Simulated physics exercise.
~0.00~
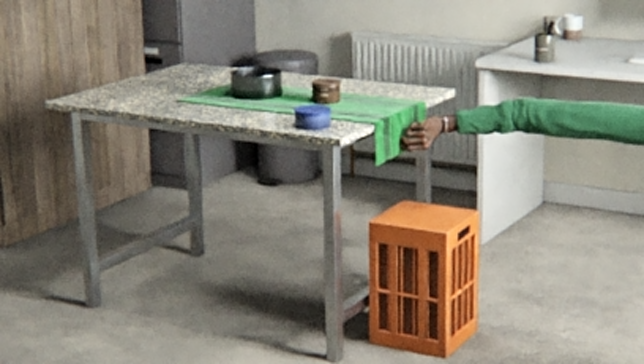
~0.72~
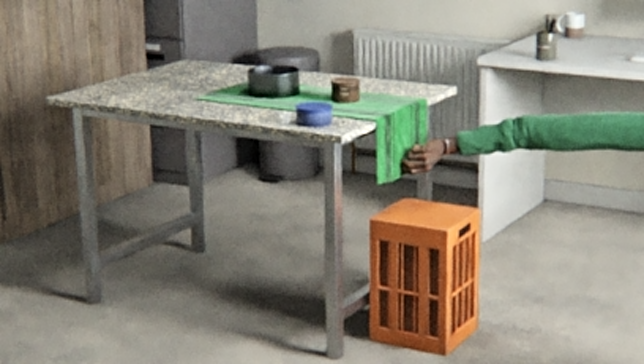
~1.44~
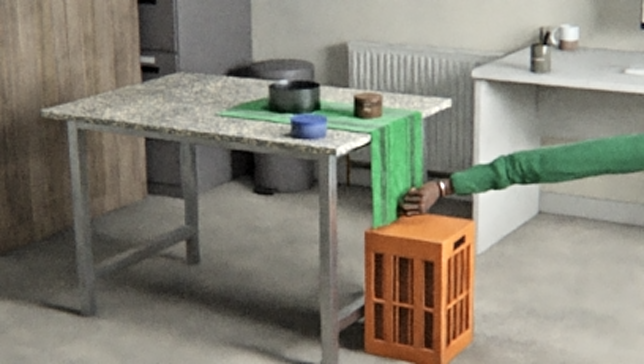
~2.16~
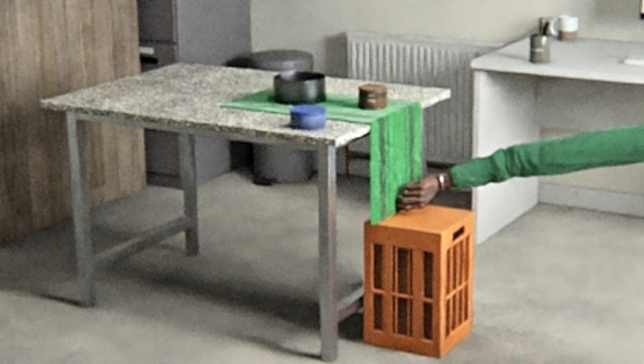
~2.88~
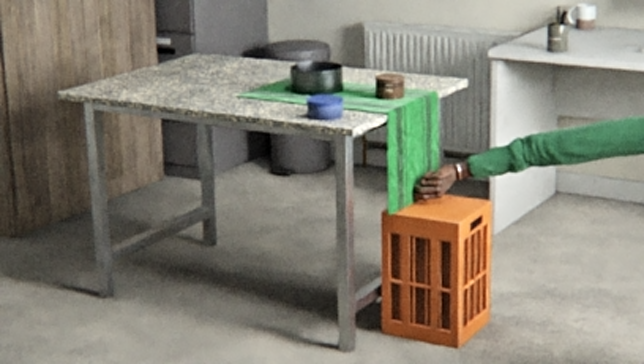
A hand draws a green runner down onto an orange crate, carrying the pot and brown tub right.
